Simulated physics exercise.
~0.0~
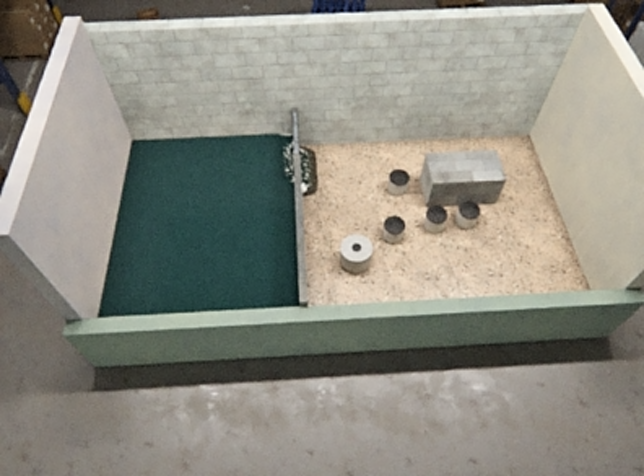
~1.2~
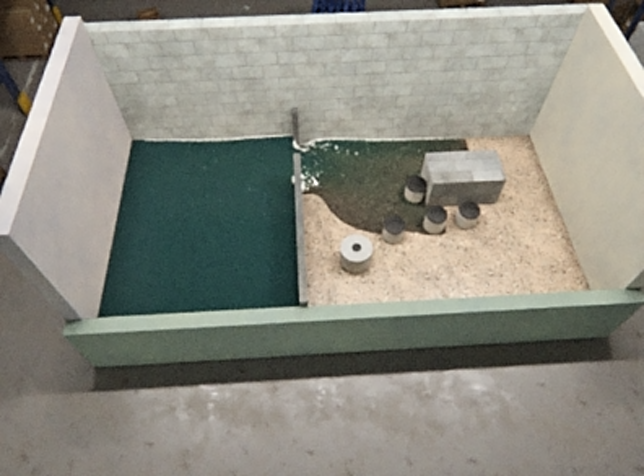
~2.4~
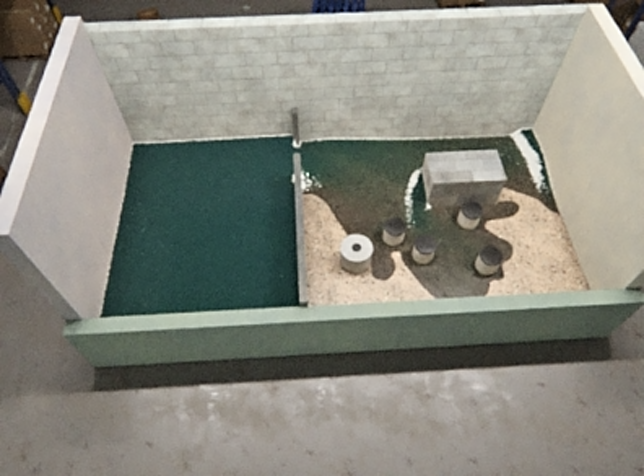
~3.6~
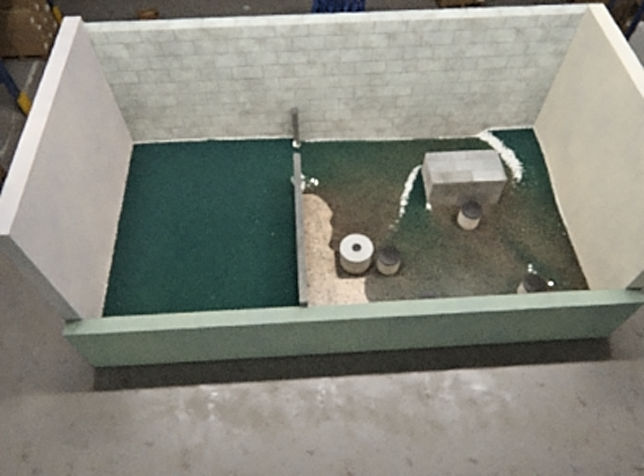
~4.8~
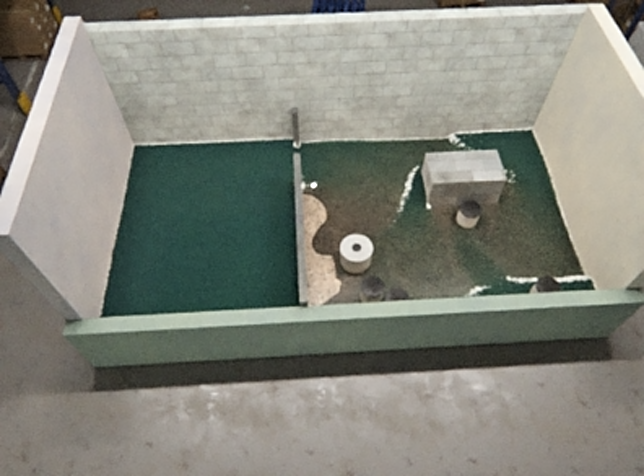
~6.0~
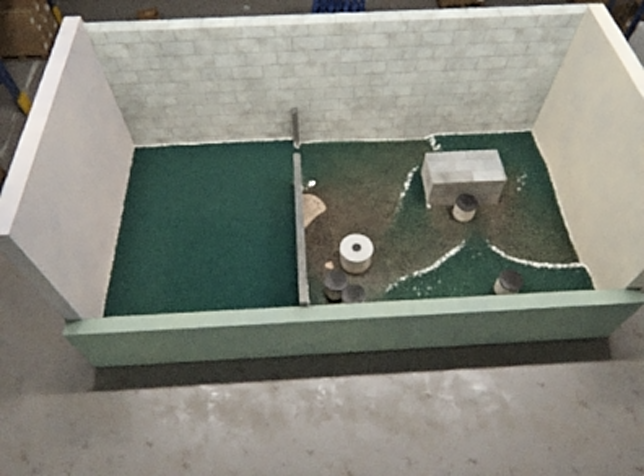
In a walled two-part room, green water floods the right side, shifting several pails while others stay.
